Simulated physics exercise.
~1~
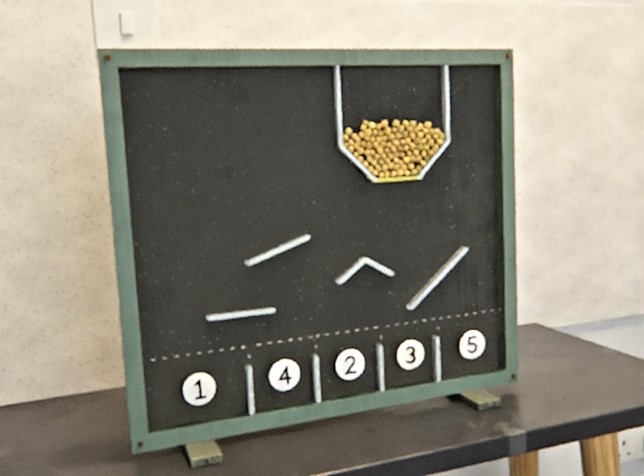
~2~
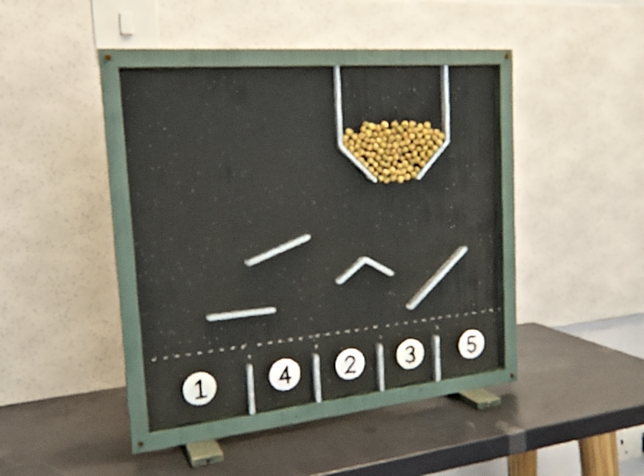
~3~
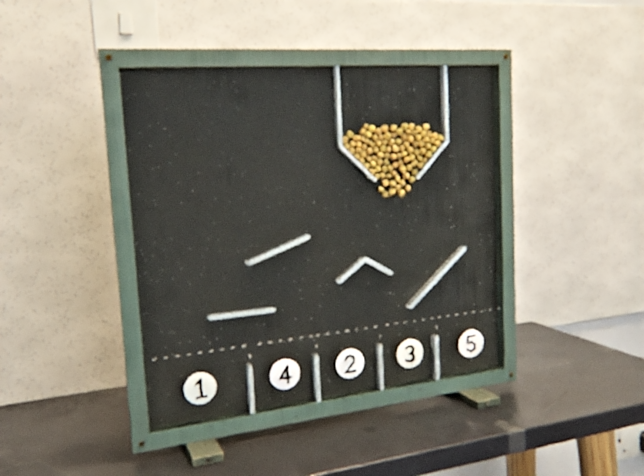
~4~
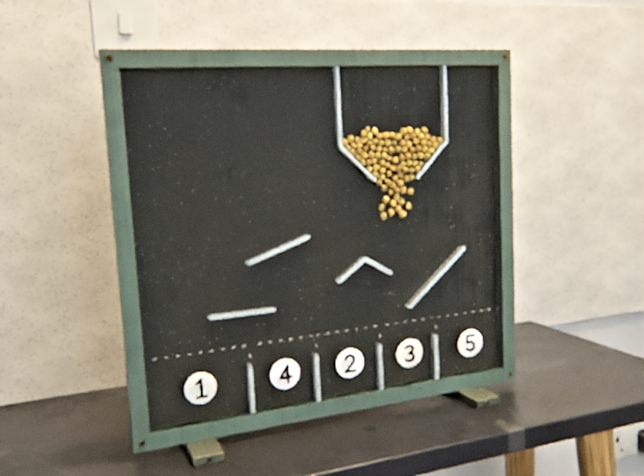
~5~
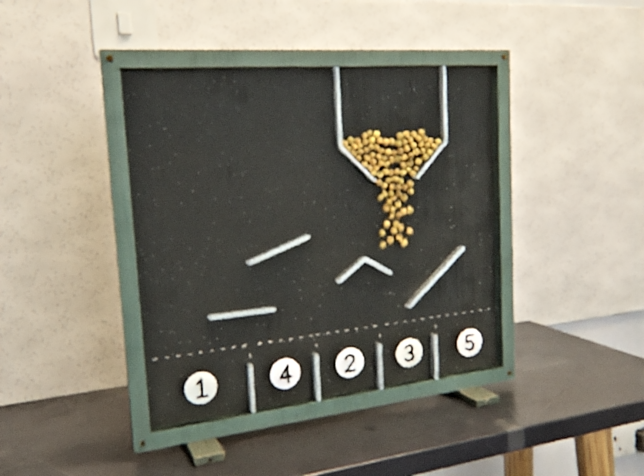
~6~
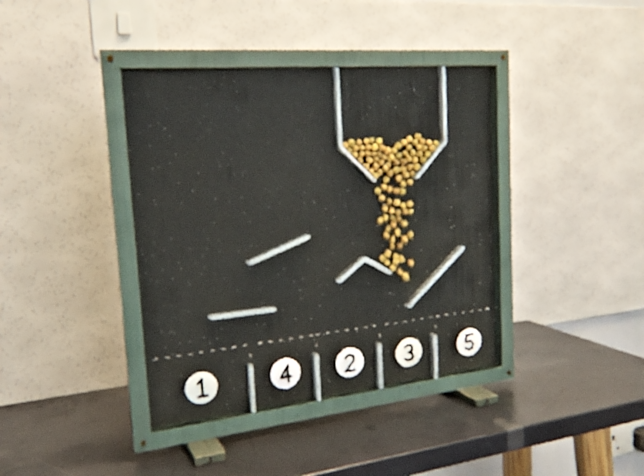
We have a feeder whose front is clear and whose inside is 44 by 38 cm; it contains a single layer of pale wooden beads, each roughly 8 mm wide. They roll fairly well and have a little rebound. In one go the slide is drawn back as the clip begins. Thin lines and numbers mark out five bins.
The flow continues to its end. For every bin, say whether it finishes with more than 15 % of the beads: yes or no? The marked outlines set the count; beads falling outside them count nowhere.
Bin 1: No; bin 2: Yes; bin 3: Yes; bin 4: No; bin 5: No.
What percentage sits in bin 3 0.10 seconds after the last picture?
About 5 percent.
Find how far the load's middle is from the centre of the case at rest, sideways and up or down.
Right: About 5 cm; below: About 16 cm.
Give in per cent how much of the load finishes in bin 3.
Something close to 60 in a hundred ends up there.
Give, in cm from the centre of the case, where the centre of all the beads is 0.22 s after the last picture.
About 7 cm right and 7 cm below.
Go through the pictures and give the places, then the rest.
About 100 beads; beads' middle (393, 150); no. 1 (199, 389), no. 2 (350, 365), no. 3 (411, 355), no. 4 (285, 375), no. 5 (472, 345); slide (371, 181) to (420, 177), in the first picture.
Beads' middle (393, 152); 2 out, lowest bead (387, 180), in the second picture.
Beads' middle (393, 157); 10 out, lowest bead (402, 193), in the third picture.
Beads' middle (395, 160); 20 out, lowest bead (403, 214), in the fourth picture.
Beads' middle (391, 172); 34 out, lowest bead (404, 243), in the fifth picture.
Beads' middle (390, 189); 43 out, lowest bead (405, 277); wall ends (250, 365), (315, 355), (378, 344), (433, 335), (338, 280) to (389, 272), (249, 263) to (307, 237), in the sixth picture.
Then, 0.10 s after the last picture, no. 3, 5 %.
Then, 0.22 s after the last picture, no. 2, 10 %, no. 3, 20 %.
Then, 0.45 s after the last picture, no. 2, 30 %, no. 3, 45 %.
All still 1.5 s after it, no. 1, 0 %, no. 2, 40 %, no. 3, 60 %, no. 4, 0 %, no. 5, 0 %.
